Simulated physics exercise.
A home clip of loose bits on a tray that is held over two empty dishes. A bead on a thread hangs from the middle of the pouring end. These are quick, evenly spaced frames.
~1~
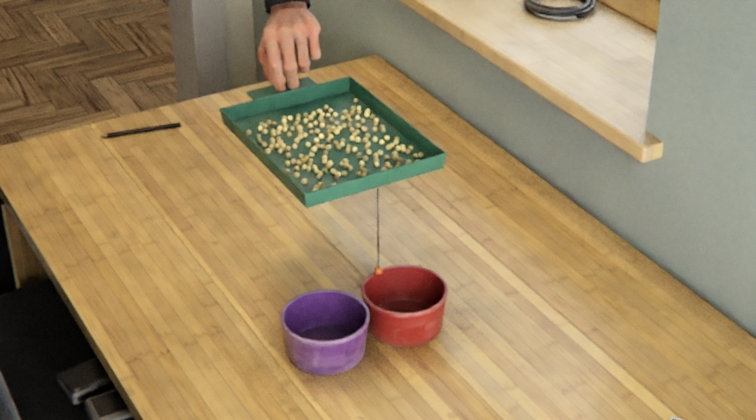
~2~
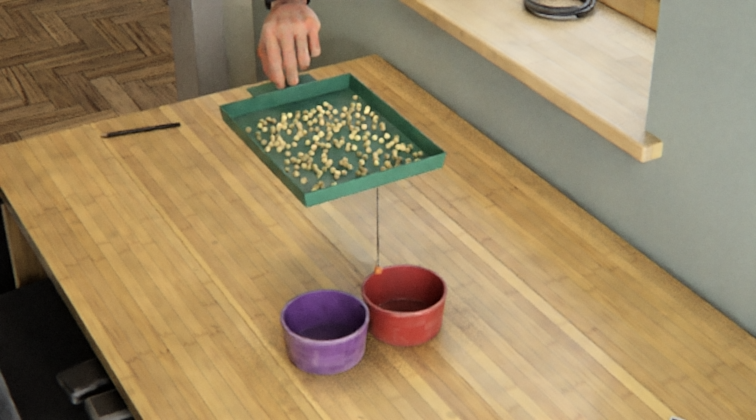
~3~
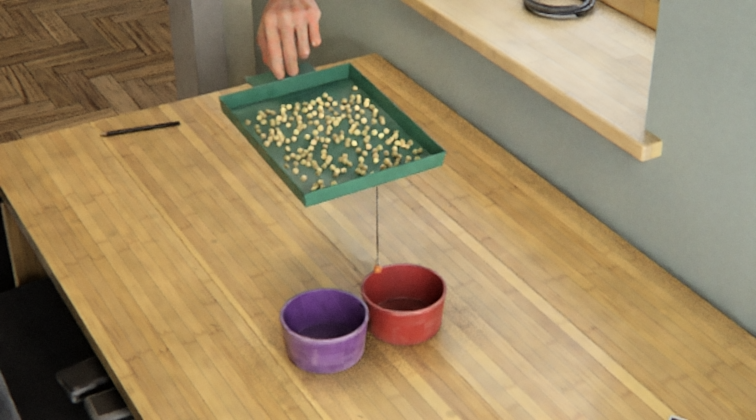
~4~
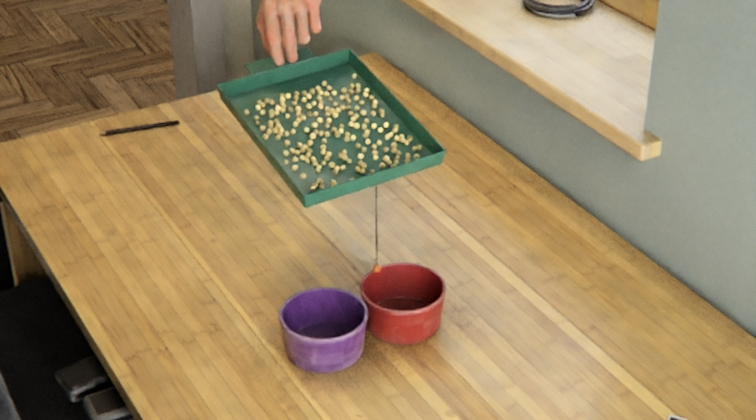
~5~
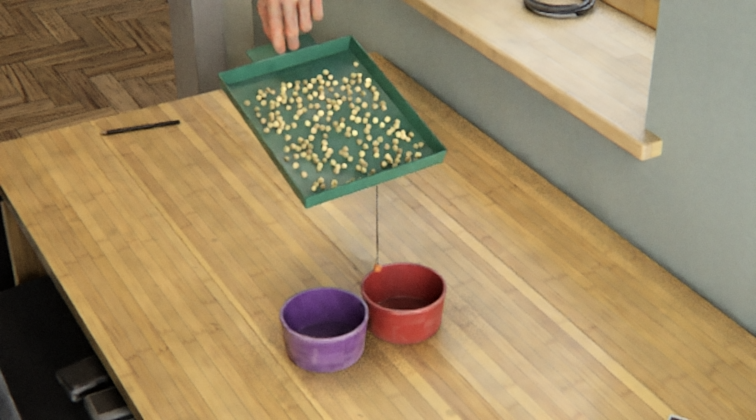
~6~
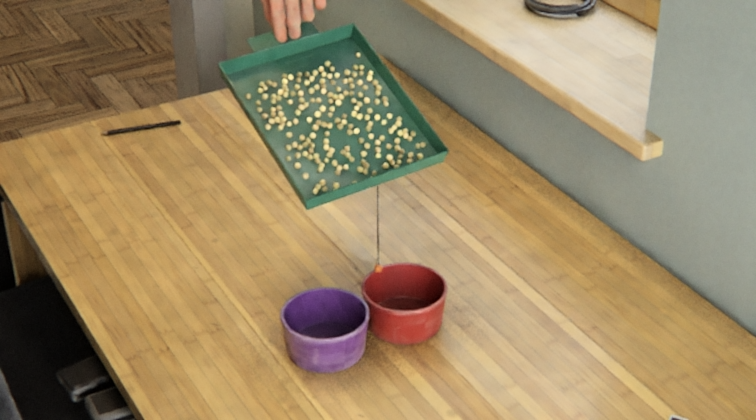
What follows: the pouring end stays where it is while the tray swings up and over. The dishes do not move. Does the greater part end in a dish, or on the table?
Together they catch the larger part.
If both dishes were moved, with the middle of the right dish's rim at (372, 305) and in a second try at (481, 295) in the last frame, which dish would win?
One: The right one. Two: The left one.
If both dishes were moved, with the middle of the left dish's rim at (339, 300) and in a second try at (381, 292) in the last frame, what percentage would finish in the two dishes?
Near 70 % and 40 %.
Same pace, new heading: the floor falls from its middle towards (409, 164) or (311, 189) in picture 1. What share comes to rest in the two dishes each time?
In turn 10 and 60 in a hundred.
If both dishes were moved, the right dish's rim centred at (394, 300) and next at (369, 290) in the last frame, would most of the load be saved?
First over half, then the larger part.
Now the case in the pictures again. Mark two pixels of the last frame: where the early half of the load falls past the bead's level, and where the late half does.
First near (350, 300), later near (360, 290).
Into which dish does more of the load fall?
Fuller: The left one.
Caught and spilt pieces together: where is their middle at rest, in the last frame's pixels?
At about (345, 345).
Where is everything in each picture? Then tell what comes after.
In the first frame, corners of the pouring end (306, 192) and (443, 153), level; middle of the load (336, 144), soya beans; left dish (345, 352); right dish (426, 324); bead on its thread (378, 270).
In the second frame, corners of the pouring end (306, 192) and (443, 152), level; middle of the load (335, 142).
In the third frame, corners of the pouring end (306, 192) and (443, 151), tipped barely, lowest at the left corner; middle of the load (335, 137).
In the fourth frame, corners of the pouring end (305, 194) and (443, 150), tipped a little, lowest at the left corner; middle of the load (334, 130).
In the fifth frame, corners of the pouring end (306, 196) and (444, 149), tipped a little, lowest at the left corner; middle of the load (336, 124).
In the sixth frame, corners of the pouring end (308, 198) and (445, 150), tipped clearly, lowest at the left corner; middle of the load (337, 121); left dish (345, 350); right dish (425, 322).
Just after the last frame, tray tipped steeply; almost all on the tray; about a tenth in the air.
A moment on, tray tipped right over; almost all on the tray; about a tenth in the left dish; just a few in the right dish; just a few outside both; just a few in the air.
Further on, tray tipped past a quarter turn; roughly two thirds in the left dish; roughly a quarter in the right dish; roughly a quarter outside both.
When it is over, tray tipped past a quarter turn; roughly two thirds in the left dish; roughly a quarter in the right dish; roughly a quarter outside both.
